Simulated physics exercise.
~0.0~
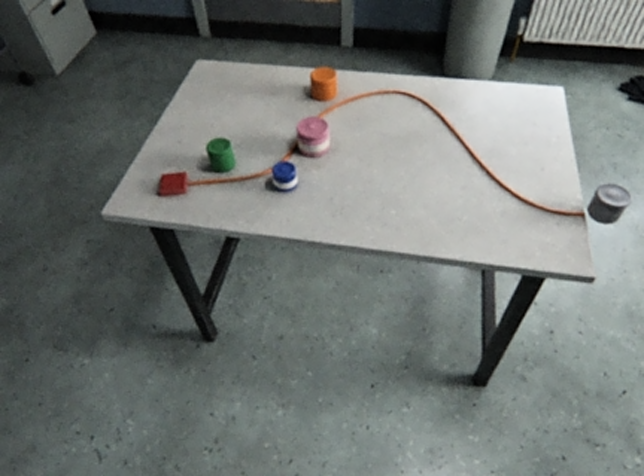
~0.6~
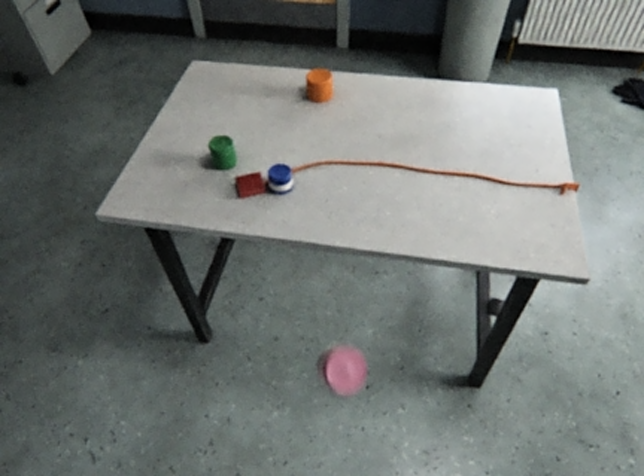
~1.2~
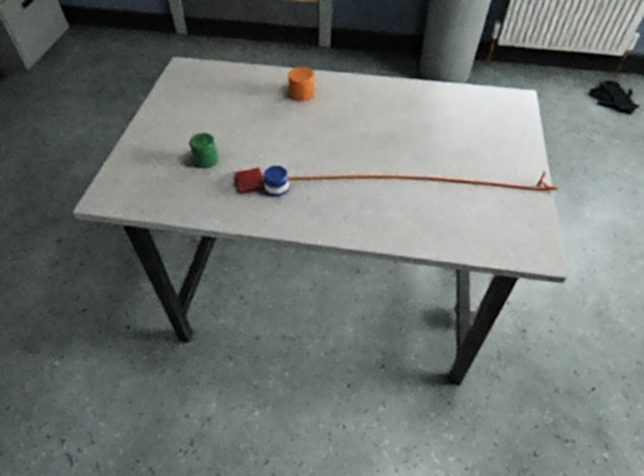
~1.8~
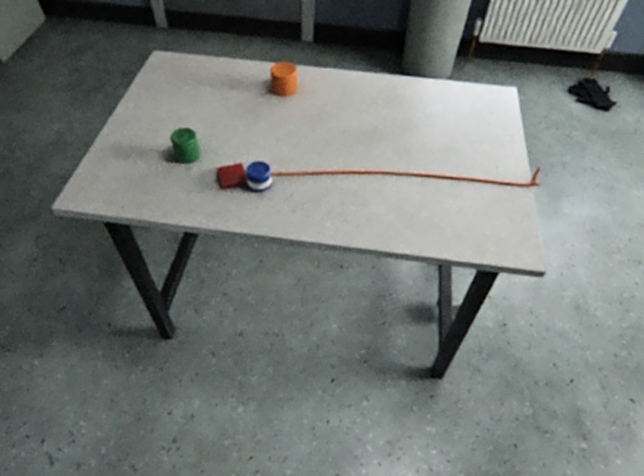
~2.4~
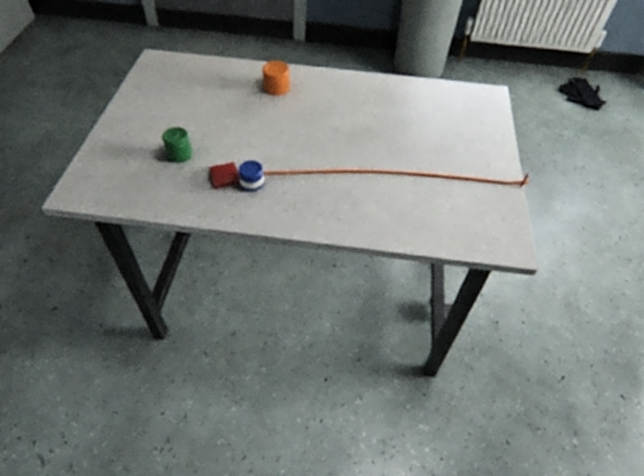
Grey speaker falling off a table, its orange cable pulling taut, knocking a pink canister down and dragging a red phone rightward.
